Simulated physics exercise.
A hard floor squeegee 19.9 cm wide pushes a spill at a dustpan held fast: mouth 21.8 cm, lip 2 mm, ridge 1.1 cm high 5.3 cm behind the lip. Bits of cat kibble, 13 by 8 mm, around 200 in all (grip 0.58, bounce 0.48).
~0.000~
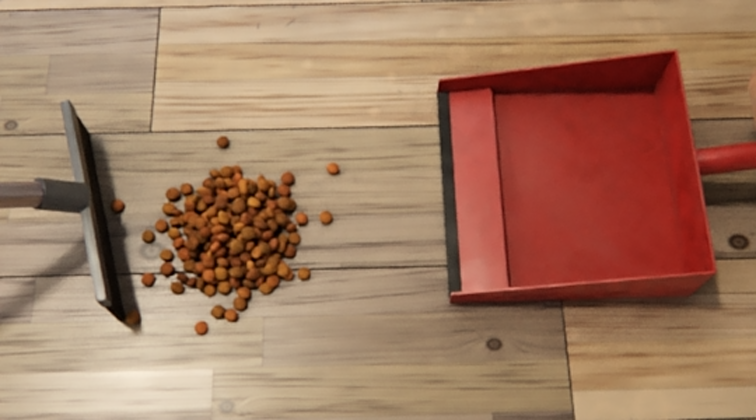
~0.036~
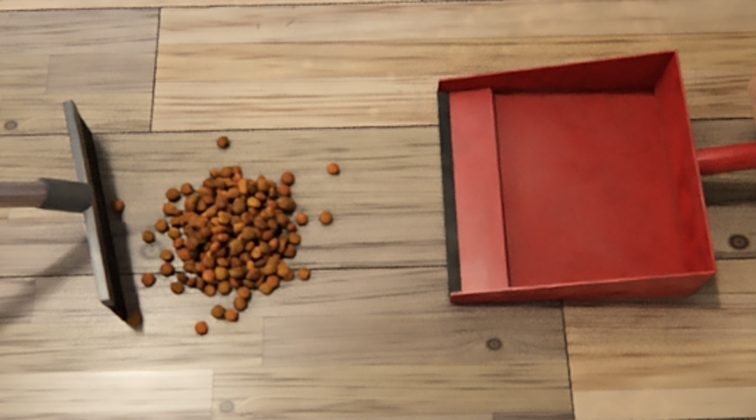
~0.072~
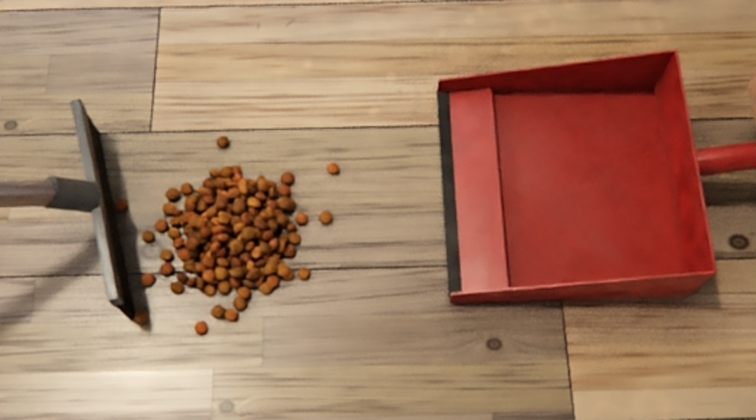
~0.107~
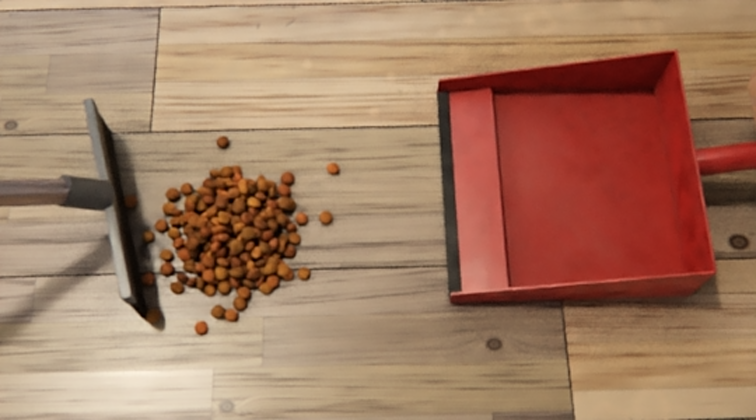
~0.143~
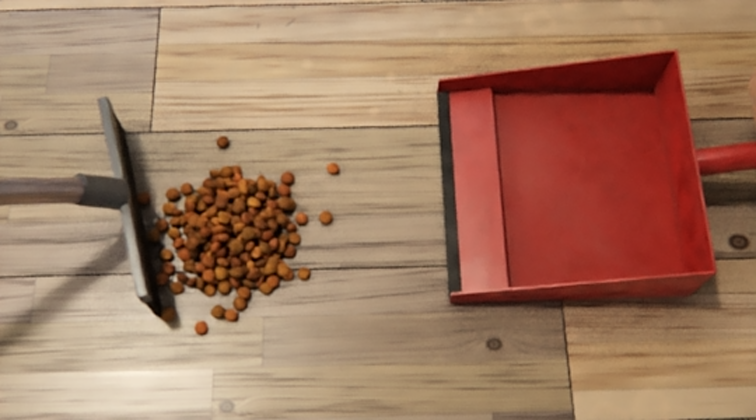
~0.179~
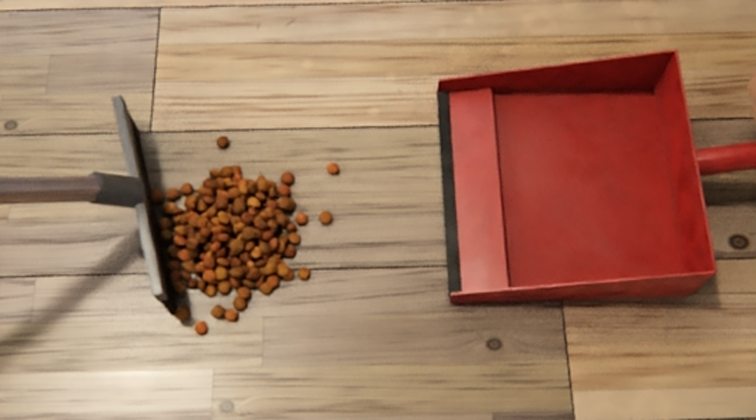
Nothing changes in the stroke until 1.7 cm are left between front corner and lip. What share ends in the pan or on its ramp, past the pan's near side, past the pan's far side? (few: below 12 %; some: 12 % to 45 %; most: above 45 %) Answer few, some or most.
In the pan or on its ramp: Some; past the pan's near side: Few; past the pan's far side: Few.
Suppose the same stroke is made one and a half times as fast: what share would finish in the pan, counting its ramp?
It would be near 30 per cent.
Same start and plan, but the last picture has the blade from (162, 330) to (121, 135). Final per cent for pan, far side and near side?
Pan 0, far 0, near 25.
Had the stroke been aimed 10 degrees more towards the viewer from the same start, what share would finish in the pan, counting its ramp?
Then about 15 per cent.
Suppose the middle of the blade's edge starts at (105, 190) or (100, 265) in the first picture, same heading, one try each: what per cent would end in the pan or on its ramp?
Some 25 and 15 per cent.
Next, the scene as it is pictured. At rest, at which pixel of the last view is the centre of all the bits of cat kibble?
At about (432, 199).
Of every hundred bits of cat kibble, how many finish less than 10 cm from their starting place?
About 5 per cent.
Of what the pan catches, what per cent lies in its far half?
About 20 per cent.
After 0.49 s, middle of the blade 16 cm from the lip; 0 % over the lip, far side 0 %, near side 5 %.
After 0.70 s, middle of the blade 9 cm from the lip; 0 % over the lip, far side 0 %, near side 5 %.
After 1.02 s, middle of the blade 4 cm from the lip; 25 % over the lip, far side 0 %, near side 10 %.
By 1.4 s all is still; pan 25 %, near side 10 %, far side 0 %, in front of the lip or behind the blade 65 %.
